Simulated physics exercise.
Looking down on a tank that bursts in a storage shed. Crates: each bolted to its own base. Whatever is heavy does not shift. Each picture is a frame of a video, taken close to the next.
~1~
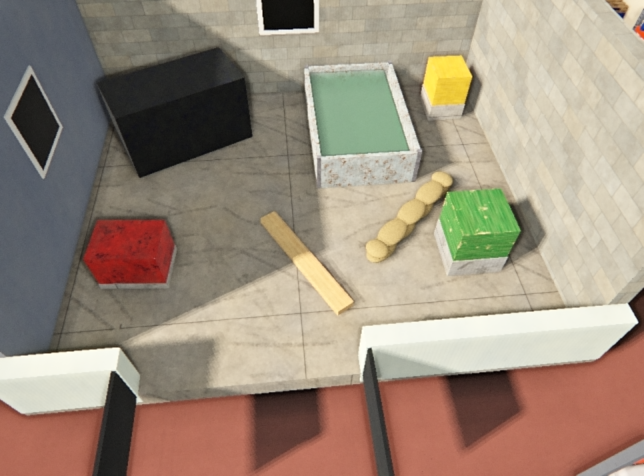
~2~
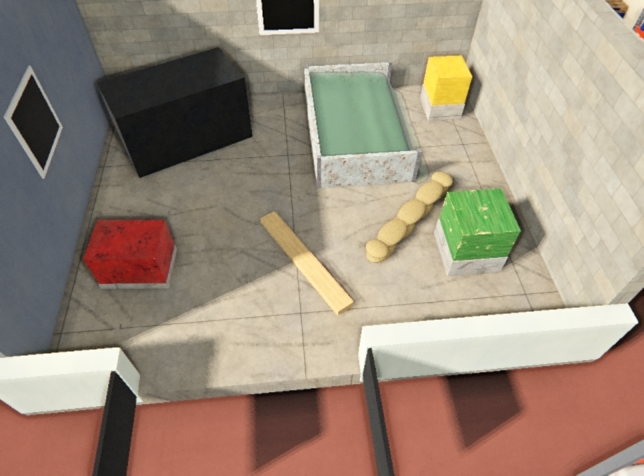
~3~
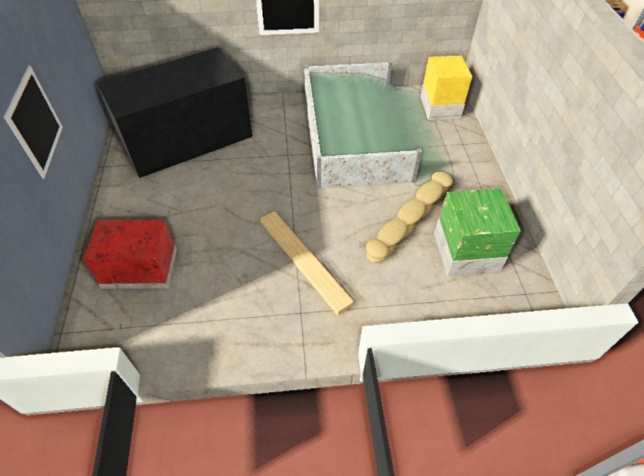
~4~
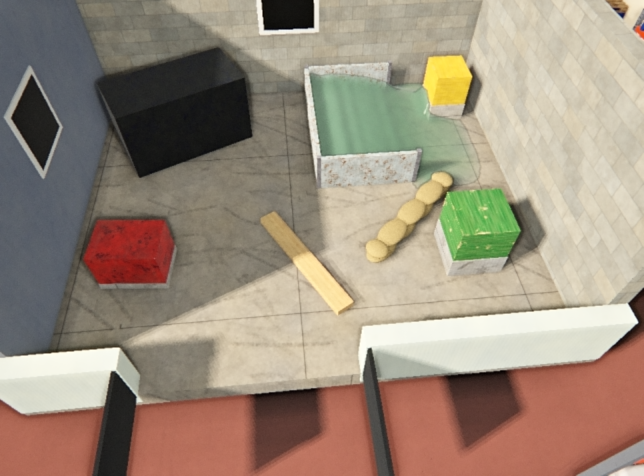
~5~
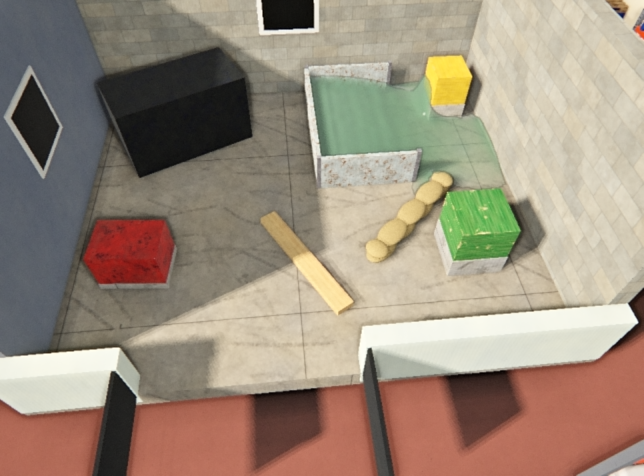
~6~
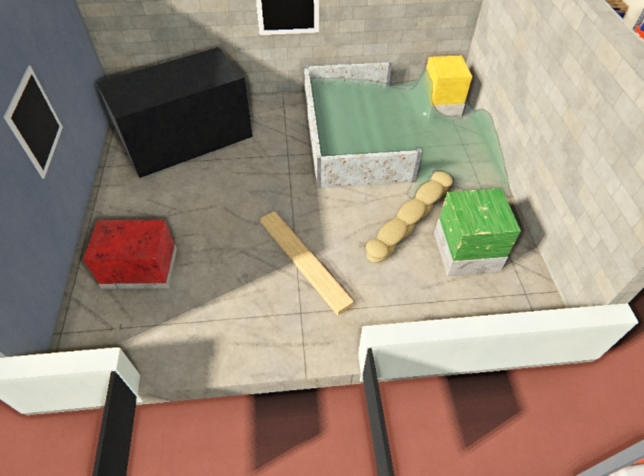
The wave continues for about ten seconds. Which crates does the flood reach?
Outcome: Looks like the green crate is out of reach of the water. Looks like the red crate is out of reach of the water. Looks like the yellow crate is within reach of the water.
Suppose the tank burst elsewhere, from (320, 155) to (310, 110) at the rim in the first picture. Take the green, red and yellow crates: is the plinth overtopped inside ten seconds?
Going through them, the green crate is never reached, the red crate gets reached and the yellow crate is never reached.
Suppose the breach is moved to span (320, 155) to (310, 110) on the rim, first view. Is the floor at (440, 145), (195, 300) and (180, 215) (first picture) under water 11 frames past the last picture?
Untouched, soaked, soaked.
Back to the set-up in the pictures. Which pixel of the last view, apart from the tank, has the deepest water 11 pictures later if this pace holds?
I'd point to (465, 99).
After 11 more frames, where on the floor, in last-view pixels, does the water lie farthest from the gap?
(574, 335).
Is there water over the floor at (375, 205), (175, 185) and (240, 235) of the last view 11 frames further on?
First inundated, second spared, third spared.
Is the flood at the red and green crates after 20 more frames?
Note - red spared, green hit.
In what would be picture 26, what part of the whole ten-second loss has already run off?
It comes to around 0 per cent.
A moment on, water covers 15 % of the floor; the green crate not reached, the red crate not reached, the yellow crate water round its plinth.
Next, water covers 25 % of the floor; the green crate water round its plinth, the red crate not reached, the yellow crate water round its plinth.
Then, water covers 40 % of the floor; the green crate water round its plinth, the red crate not reached, the yellow crate water round its plinth.
Later, water covers 65 % of the floor; the green crate water round its plinth, the red crate water round its plinth, the yellow crate water round its plinth.
In the end, water covers 90 % of the floor; the green crate stayed above the water, the red crate stayed above the water, the yellow crate was topped.
